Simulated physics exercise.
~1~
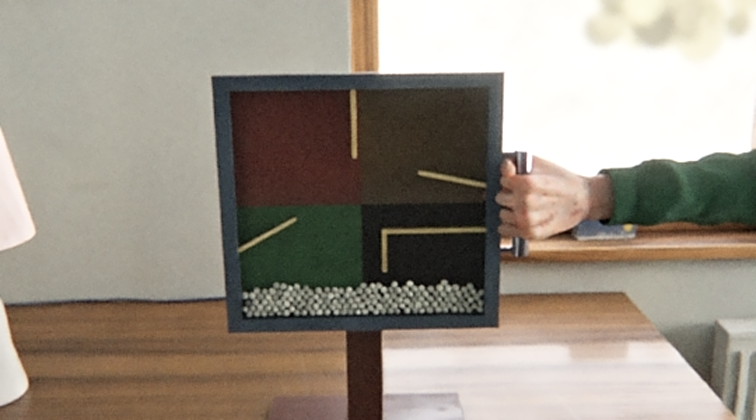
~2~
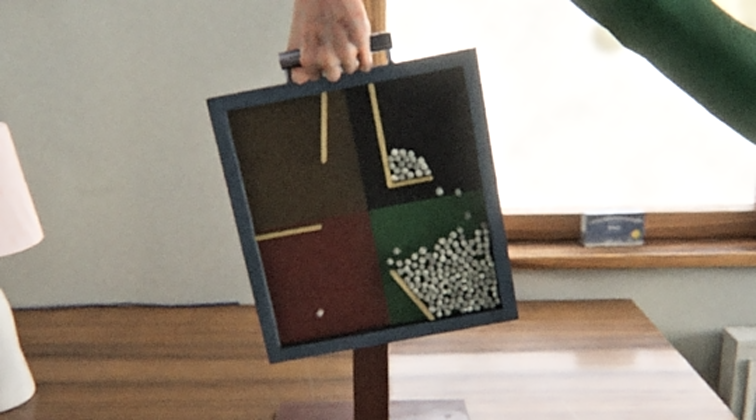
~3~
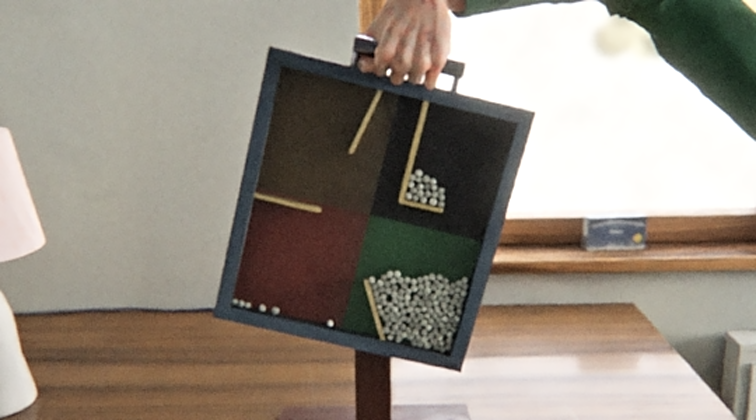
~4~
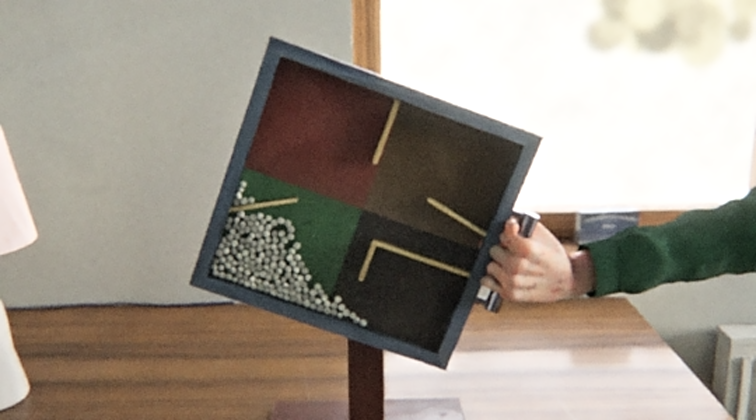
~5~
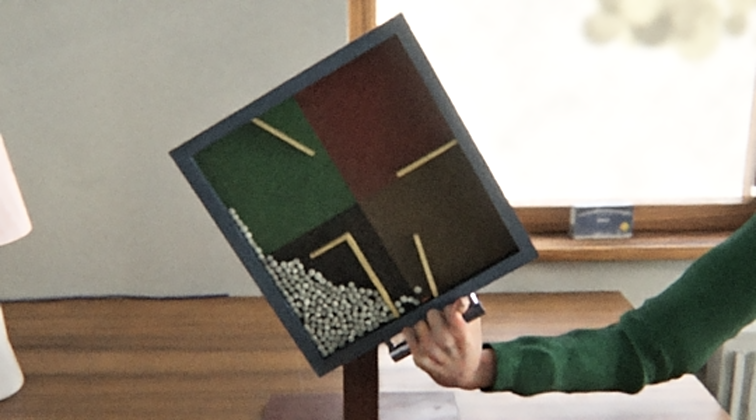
A hand turns the four-coloured box one way, then back past level, pills sliding into black.
